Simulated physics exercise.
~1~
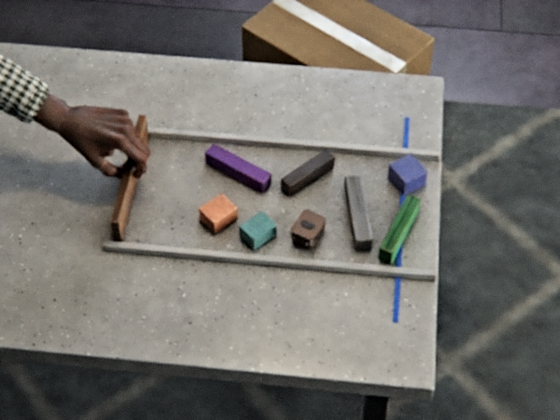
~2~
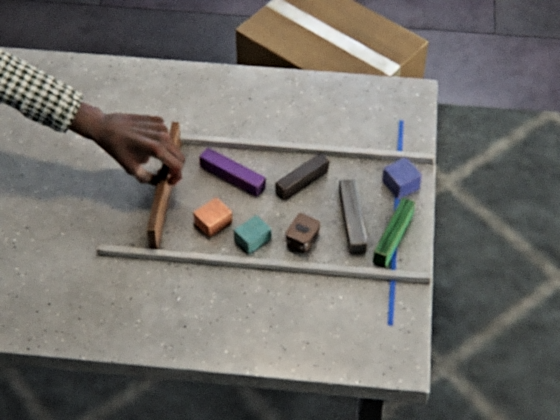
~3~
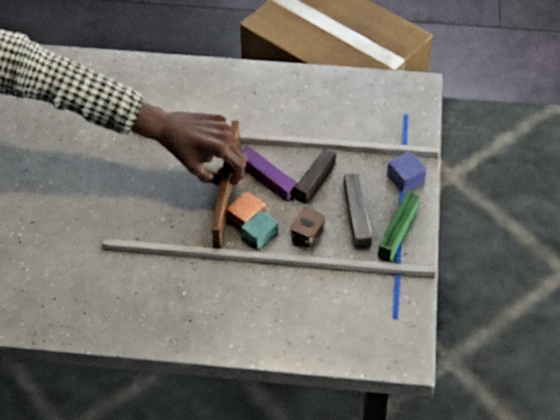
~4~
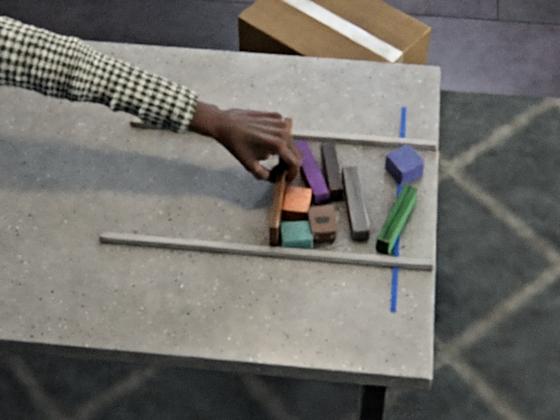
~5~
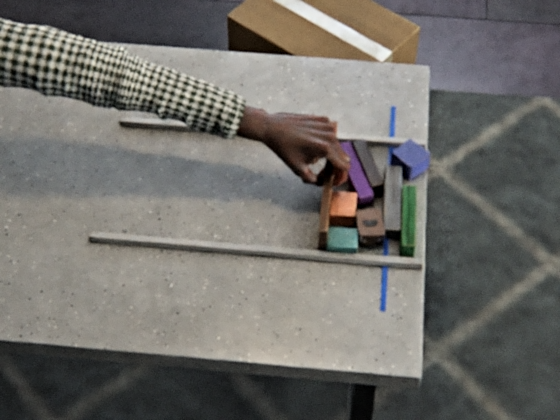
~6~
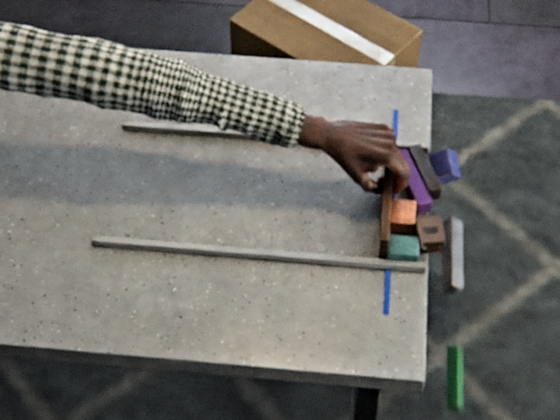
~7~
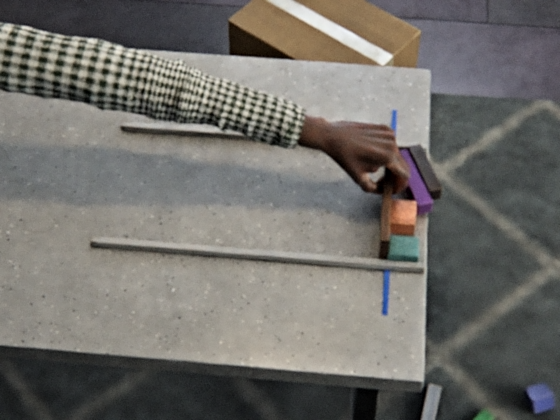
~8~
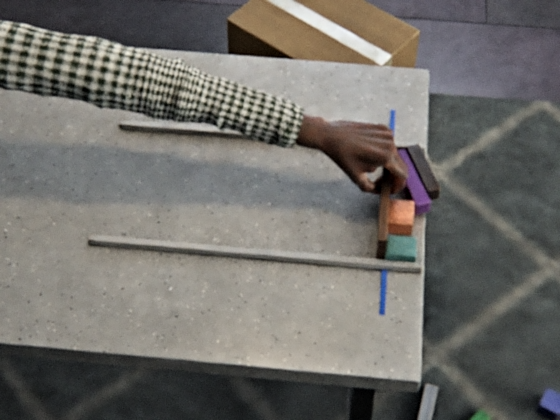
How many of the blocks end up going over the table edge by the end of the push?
Four of them fall off, namely the blue block, the green stick, the grey stick and the brown block. The others stay at the edge beside the board.
